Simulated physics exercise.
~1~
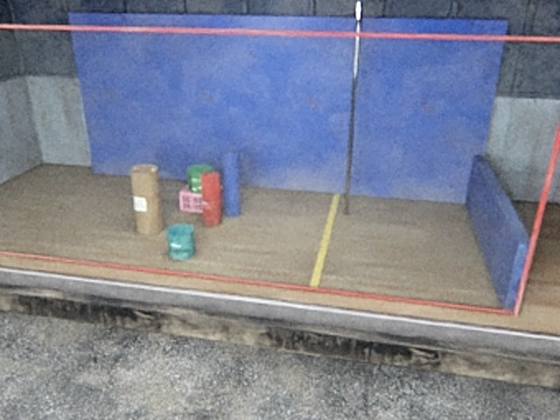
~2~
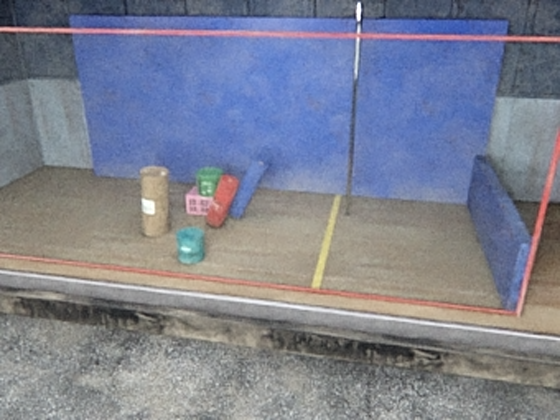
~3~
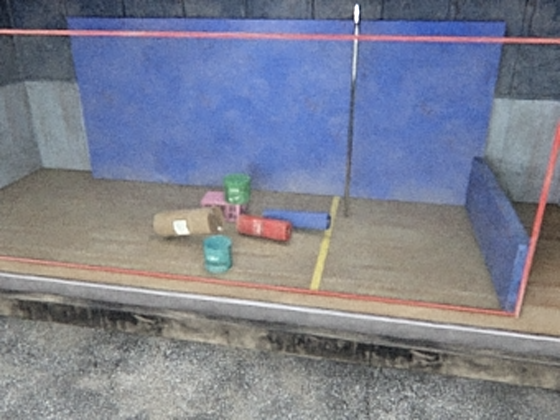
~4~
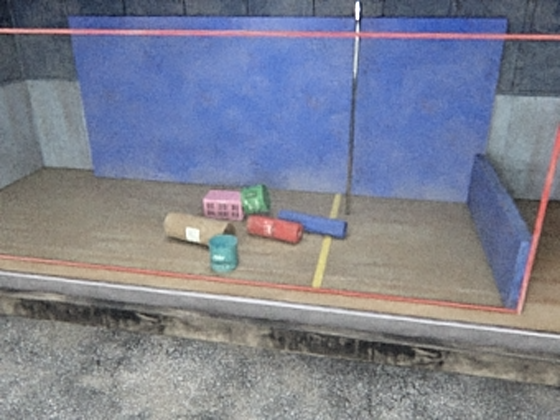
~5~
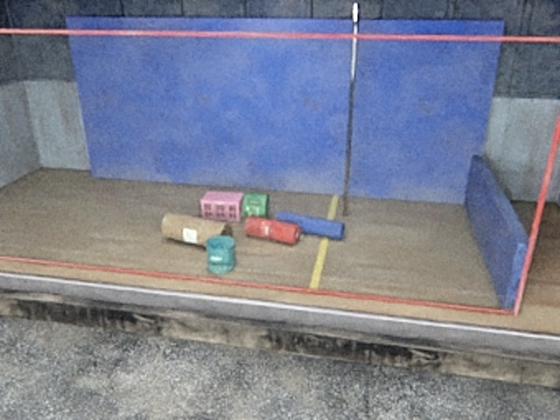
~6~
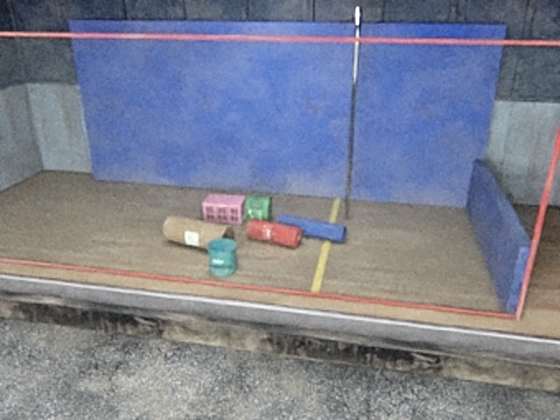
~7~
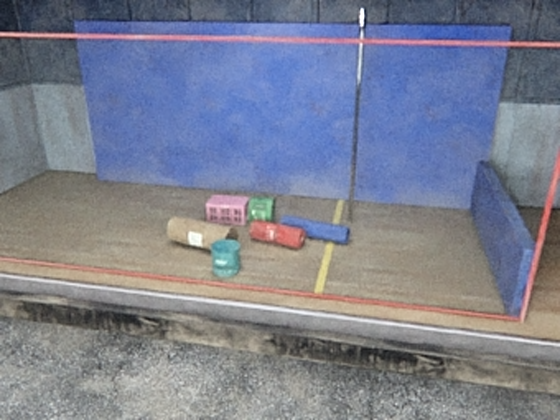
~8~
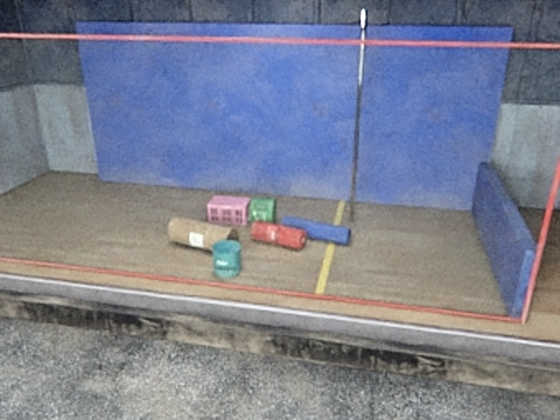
Three upright rolls tip over rightward as two buckets and a pink crate slide right, all stopping short of the yellow line.
